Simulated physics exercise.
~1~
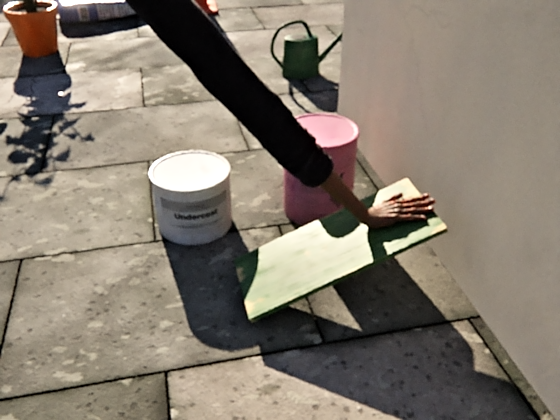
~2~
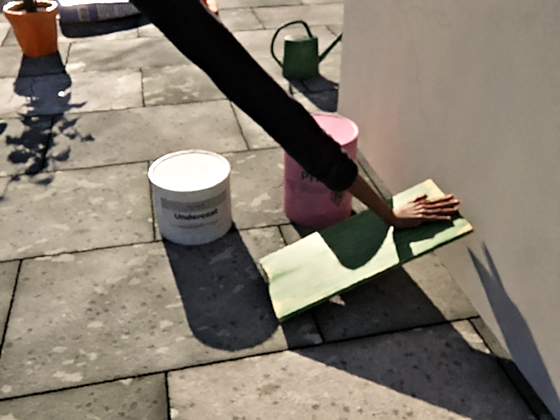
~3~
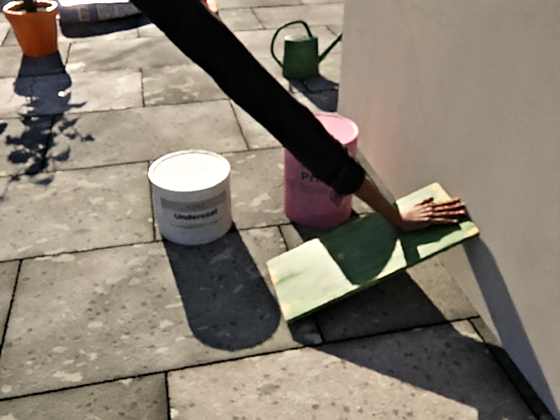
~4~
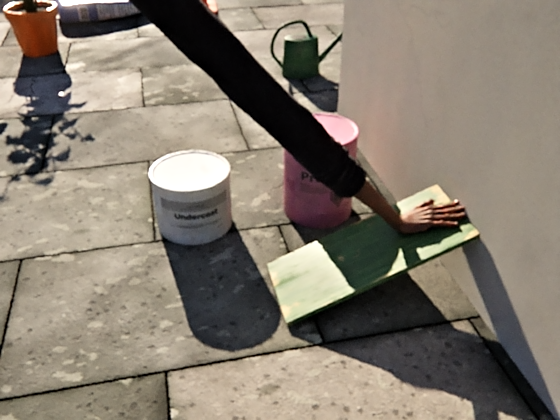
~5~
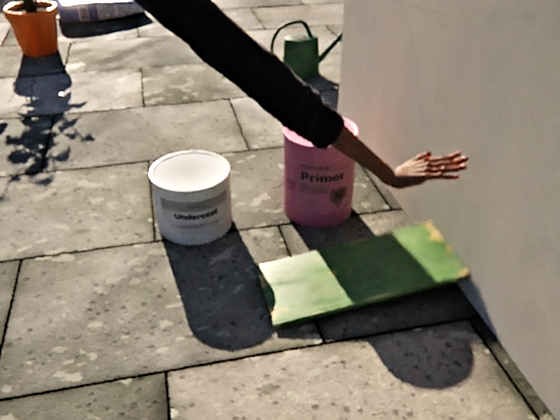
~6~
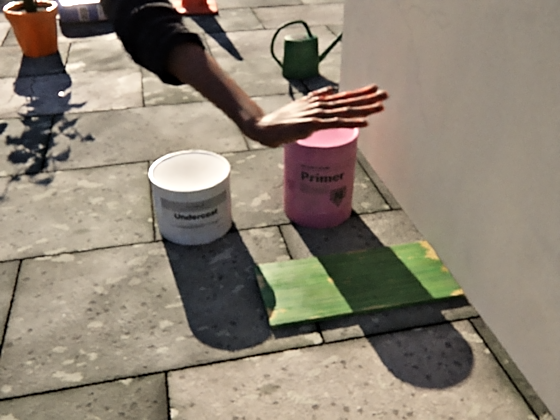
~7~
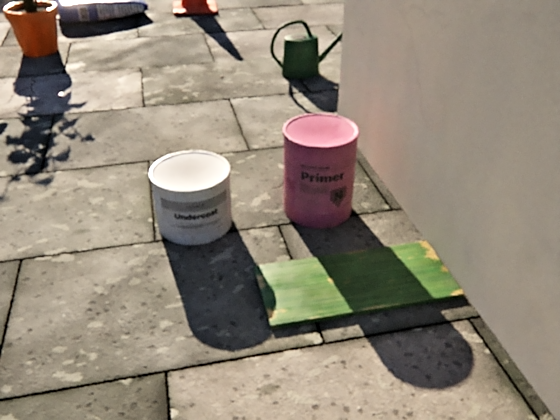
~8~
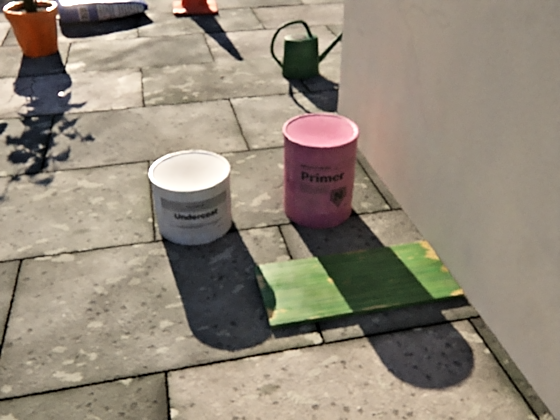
On a paved patio, a hand leaning a green board against a bare wall and letting go, the board sliding down flat.
